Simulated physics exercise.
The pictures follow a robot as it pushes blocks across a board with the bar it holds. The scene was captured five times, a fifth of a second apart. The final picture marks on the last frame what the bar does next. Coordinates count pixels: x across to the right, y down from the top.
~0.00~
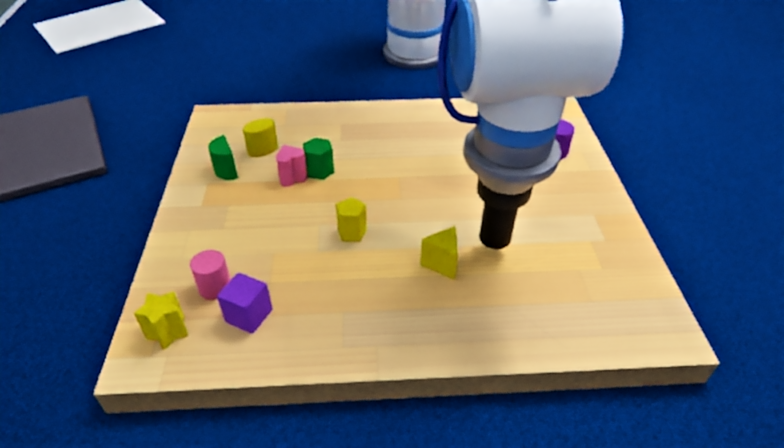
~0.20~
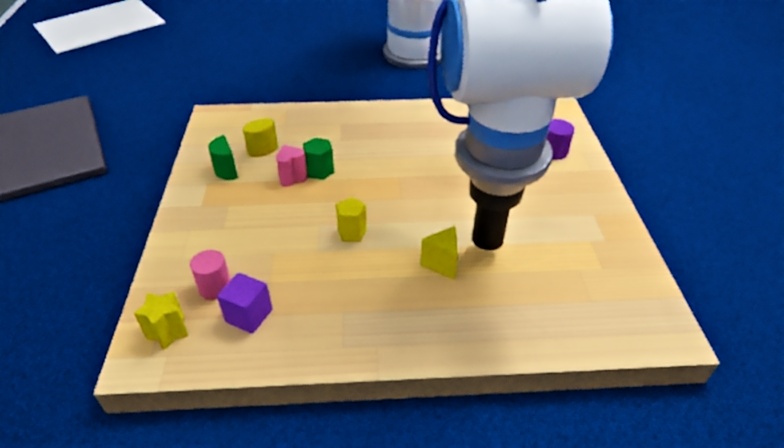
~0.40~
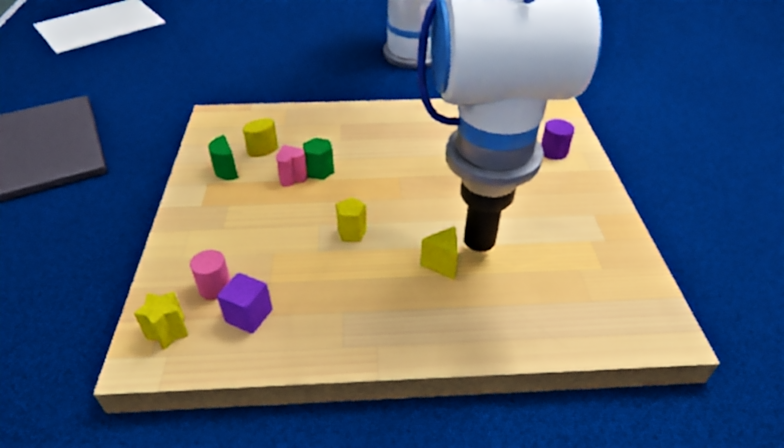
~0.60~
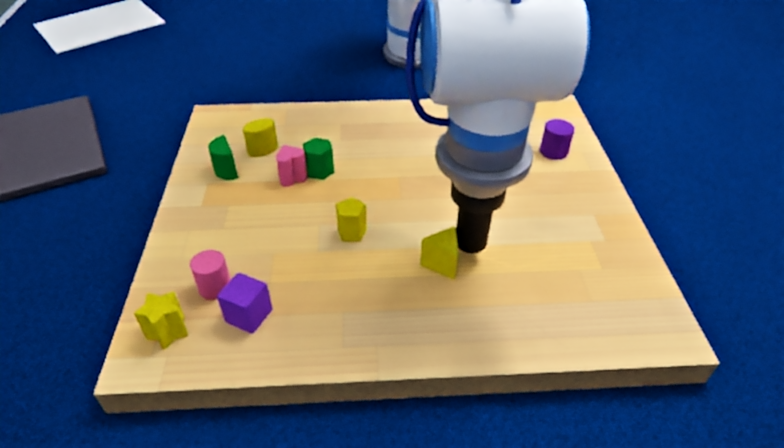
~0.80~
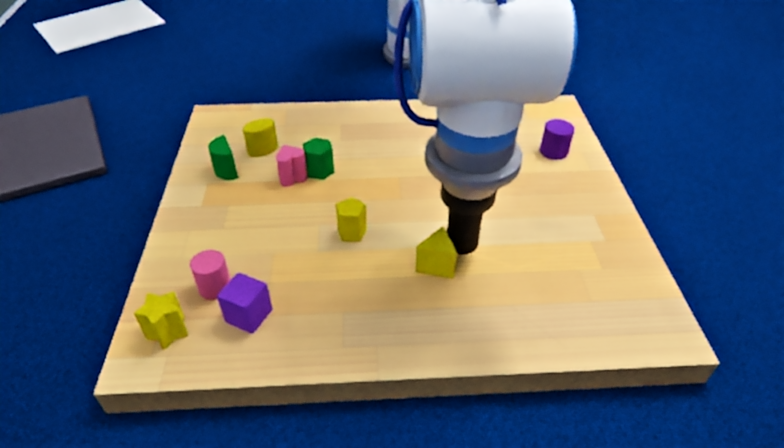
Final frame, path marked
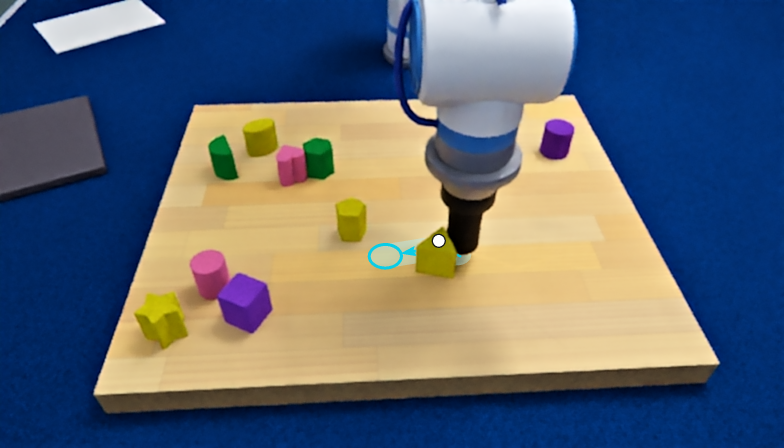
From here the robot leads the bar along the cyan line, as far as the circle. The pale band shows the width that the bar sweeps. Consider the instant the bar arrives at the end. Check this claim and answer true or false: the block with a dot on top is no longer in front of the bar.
True.
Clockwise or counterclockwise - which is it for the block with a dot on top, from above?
Turns anticlockwise.
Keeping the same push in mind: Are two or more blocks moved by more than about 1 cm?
The answer is no.
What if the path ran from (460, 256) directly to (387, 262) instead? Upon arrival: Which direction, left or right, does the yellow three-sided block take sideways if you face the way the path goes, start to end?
Leftward.
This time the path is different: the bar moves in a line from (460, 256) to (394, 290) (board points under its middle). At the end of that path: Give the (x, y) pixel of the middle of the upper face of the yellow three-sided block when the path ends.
Put as a pixel place, it's (371, 280).
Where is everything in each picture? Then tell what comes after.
Tip of the bar (495, 238), middles of tops, yellow five-sided block (350, 206), yellow three-sided block (445, 239), in the first picture.
Bar (488, 239), nothing pushed, in the second picture.
Bar (480, 241), nothing pushed, in the third picture.
Bar (471, 242), nothing pushed, in the fourth picture.
Bar (462, 244), yellow five-sided block (350, 206), yellow three-sided block (439, 241), in the fifth picture.
The line goes from (460, 256) over (436, 248) and (411, 252) to (385, 256); the dot is on the yellow three-sided block.
On the path given first. Halfway along, bar (423, 237); yellow three-sided block (415, 243), turned 65° anticlockwise.
At the end, bar (385, 244); yellow five-sided block unmoved; yellow three-sided block (408, 248), turned 85° anticlockwise.
